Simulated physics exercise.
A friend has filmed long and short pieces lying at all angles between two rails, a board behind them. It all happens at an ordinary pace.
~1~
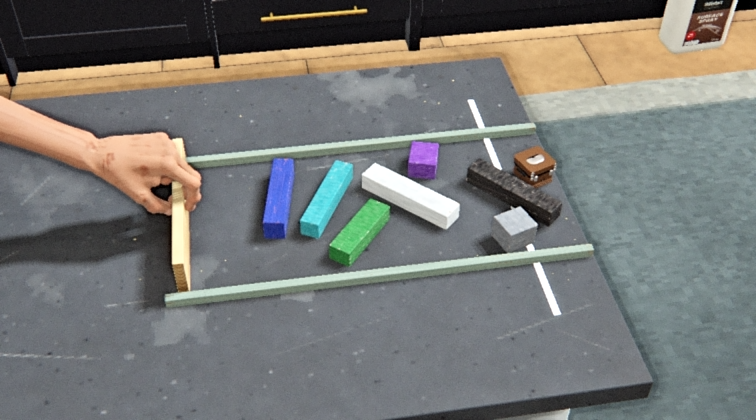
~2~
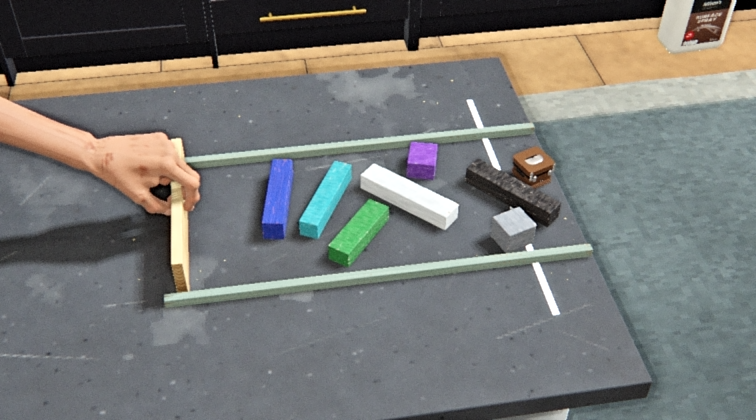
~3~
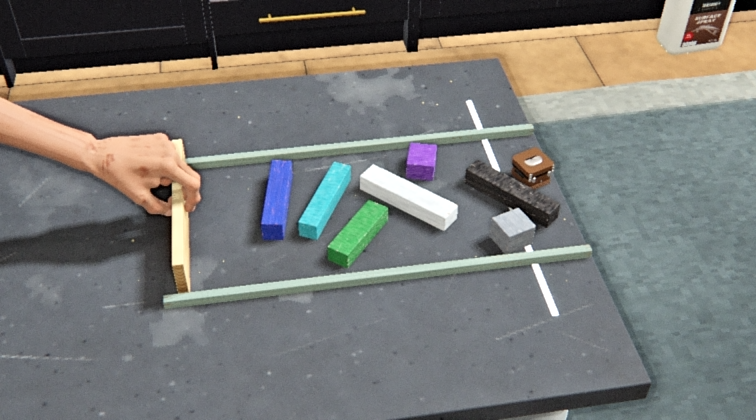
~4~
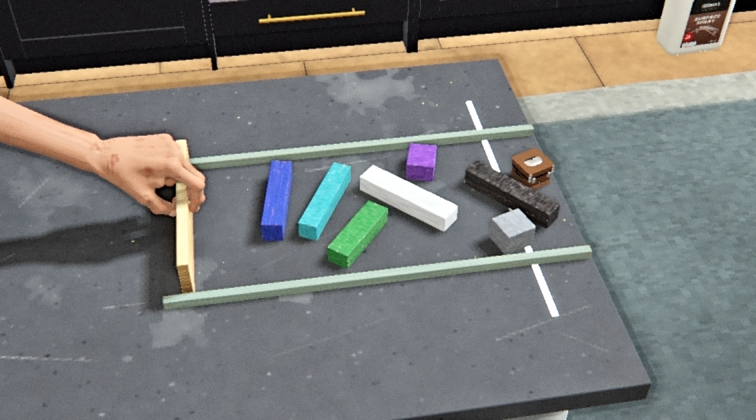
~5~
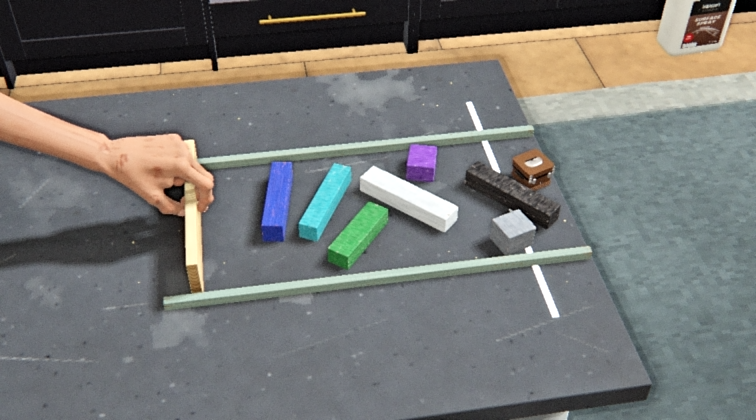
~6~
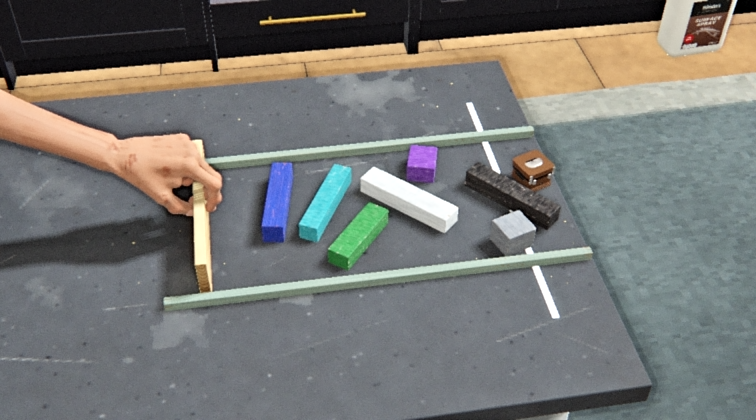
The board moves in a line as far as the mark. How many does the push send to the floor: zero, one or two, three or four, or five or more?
The number that fall off is three or four.
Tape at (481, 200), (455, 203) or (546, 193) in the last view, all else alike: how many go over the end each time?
Try by try, 2, 0 and 7.
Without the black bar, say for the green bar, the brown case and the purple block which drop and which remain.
The green bar does not fall; the brown case comes down; the purple block does not fall.
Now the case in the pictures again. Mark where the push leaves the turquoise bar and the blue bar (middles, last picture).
First (532, 179), then (512, 175).
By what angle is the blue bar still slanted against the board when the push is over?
About 0°.
Early on, none off yet; brown case at rest near (532, 171); black bar at rest near (512, 195); grey block at rest near (513, 233).
A while later, none off yet; brown case leaning a little near (562, 165); black bar travelled a little near (553, 184); grey block travelled about its own width near (544, 238).
Finally, the number that fall off is three or four; lost, white bar, grey block, black bar and brown case.
